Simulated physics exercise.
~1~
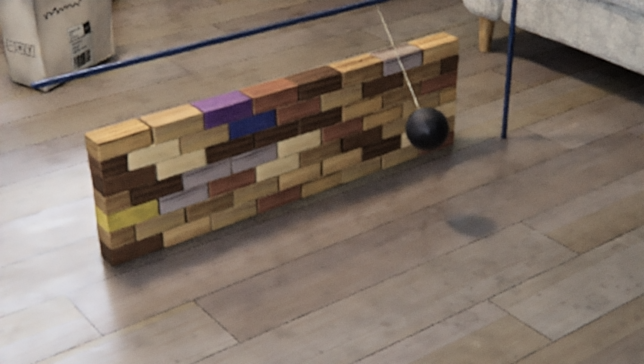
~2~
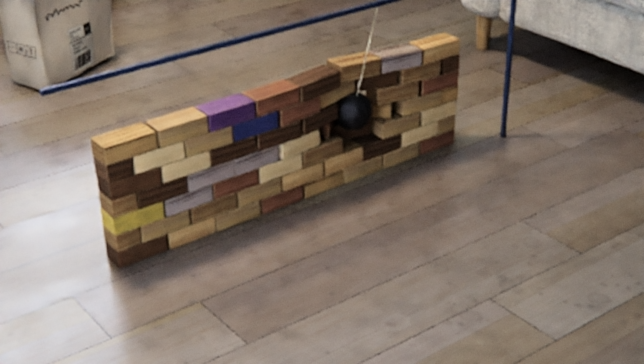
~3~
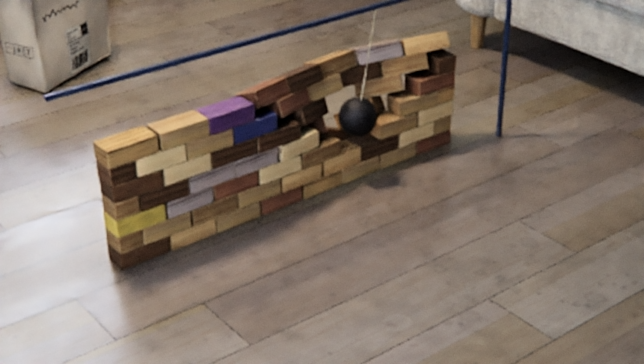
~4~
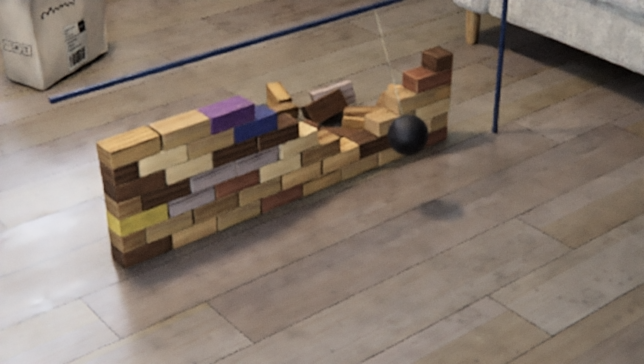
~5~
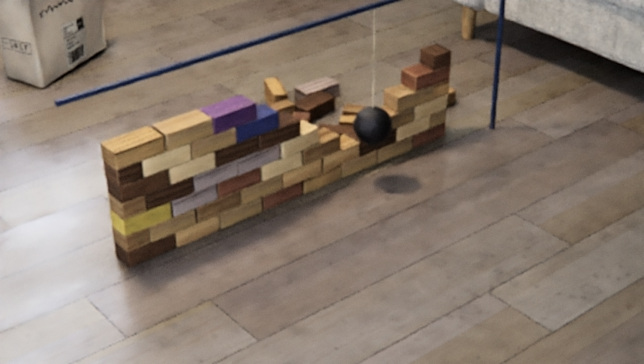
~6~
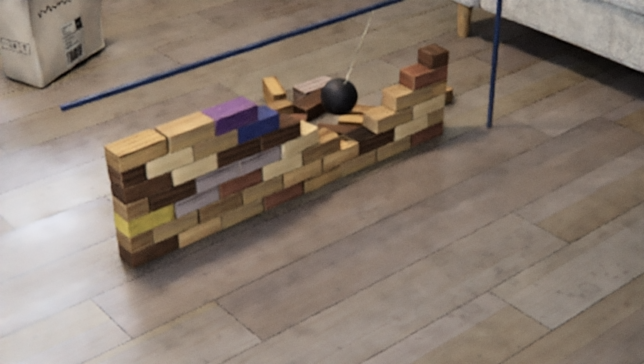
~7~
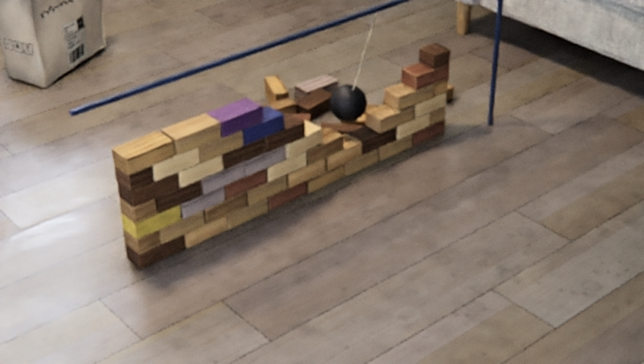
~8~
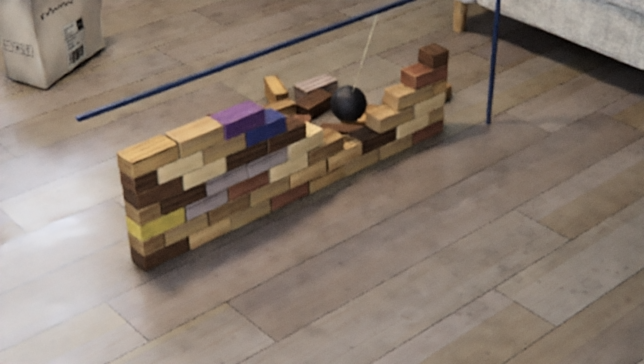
A low wall of mixed wooden blocks stood on a wooden floor until a black ball on a line swung into its right part, knocking blocks loose and opening a wide dip, where the ball ended up hanging while the purple, blue and yellow blocks stayed in place.
